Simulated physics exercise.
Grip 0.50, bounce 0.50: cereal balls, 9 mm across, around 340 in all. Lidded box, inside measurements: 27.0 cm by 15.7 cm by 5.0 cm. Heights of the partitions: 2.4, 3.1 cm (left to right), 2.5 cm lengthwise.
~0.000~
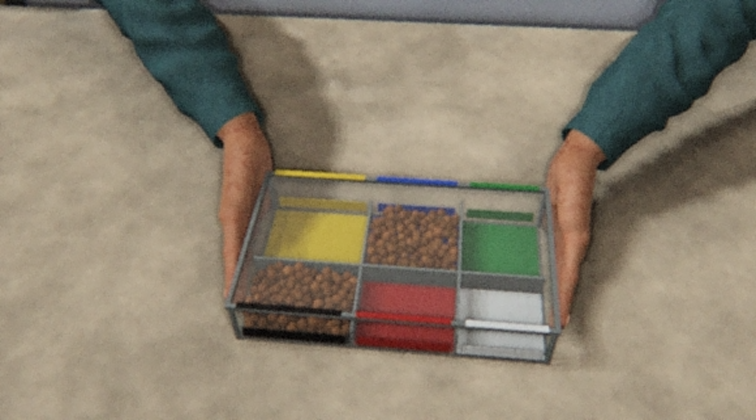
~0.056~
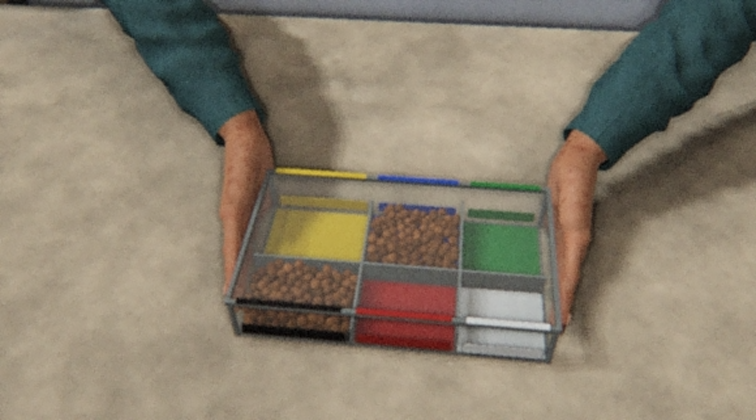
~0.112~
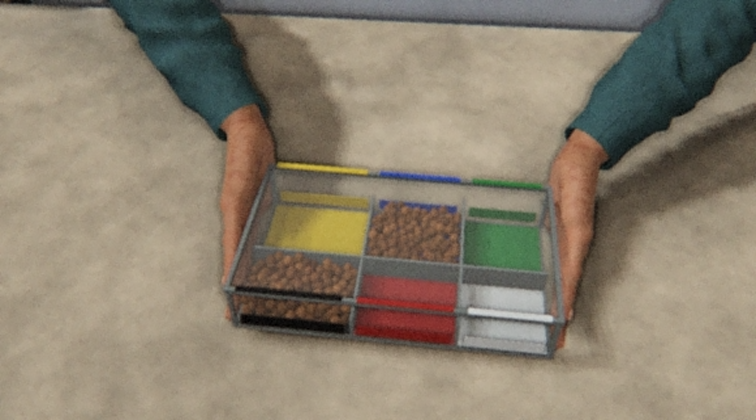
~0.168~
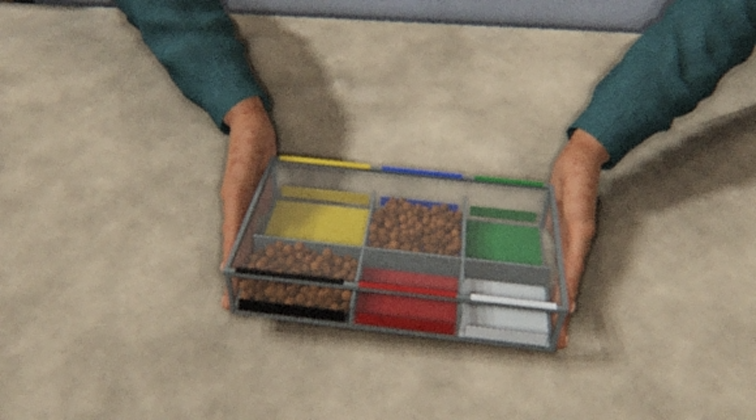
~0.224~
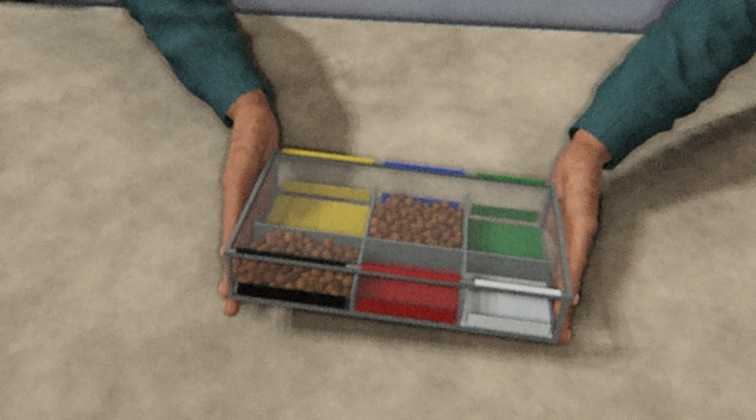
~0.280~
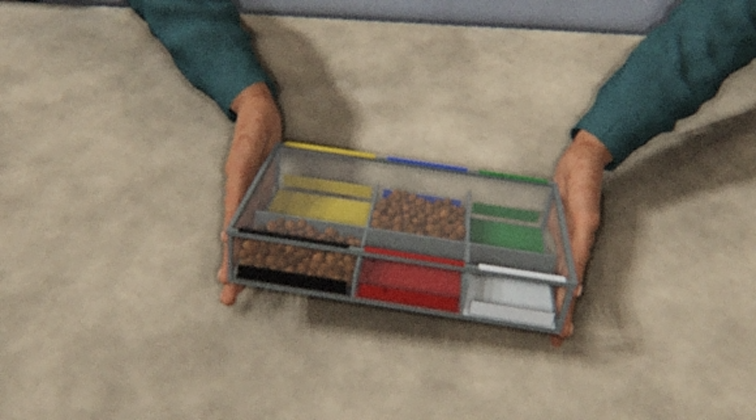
A clear lidded box is lifted and tilted by two hands in dark teal sleeves, its front edge rising toward the viewer above a mottled beige surface seen from above. Its six compartments have yellow, blue and green at the back and black, red and white in front, with brown balls in the blue and black ones. The tilt steadily steepens while the balls stay in their compartments and the camera stays still.
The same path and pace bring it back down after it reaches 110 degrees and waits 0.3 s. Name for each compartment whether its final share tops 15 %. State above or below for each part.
Red compartment: Below. Blue compartment: Above. Green compartment: Below. Yellow compartment: Above. White compartment: Below. Black compartment: Below.
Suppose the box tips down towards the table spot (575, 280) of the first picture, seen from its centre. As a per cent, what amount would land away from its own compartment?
The share would be about 75 percent.
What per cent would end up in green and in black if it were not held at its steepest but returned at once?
In per cent: Green 5, black 0.
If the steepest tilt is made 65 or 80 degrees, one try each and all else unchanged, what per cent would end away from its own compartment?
Roughly 15 percent for the first try and 25 percent for the second.
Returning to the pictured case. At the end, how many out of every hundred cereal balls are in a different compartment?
Roughly 55 %.
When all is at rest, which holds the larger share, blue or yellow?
That would be the blue compartment.
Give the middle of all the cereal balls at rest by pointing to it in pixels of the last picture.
I'd say roughly (402, 225).
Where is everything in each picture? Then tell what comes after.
Box tilt 0 degrees, front corners at (230, 305) and (555, 330); blue 50 %, black 50 %, in the first frame.
Box tilt 1 degrees, front corners at (230, 301) and (556, 328), in the second frame.
Box tilt 4 degrees, front corners at (229, 288) and (559, 320), lowest corner right back, in the third frame.
Box tilt 8 degrees, front corners at (229, 270) and (563, 308), lowest corner right back, in the fourth frame.
Box tilt 13 degrees, front corners at (230, 251) and (567, 296), lowest corner right back, in the fifth frame.
Box tilt 17 degrees, front corners at (232, 231) and (571, 283), lowest corner right back; blue 50 %, black 50 %. Its pace works out near 75 degrees a second, in the sixth frame.
After 1.69 s, tilt 110 degrees; blue 60 %, green 5 %, yellow 30 %, black 5 %.
Then, at 2.64 s, tilt 55 degrees; blue 65 %, green 5 %, yellow 30 %.
Then, at 3.57 s, tilt 0 degrees; blue 65 %, green 5 %, yellow 30 %.
At rest (4.2 s), red 0 %, blue 65 %, green 5 %, yellow 30 %, white 0 %, black 0 %.
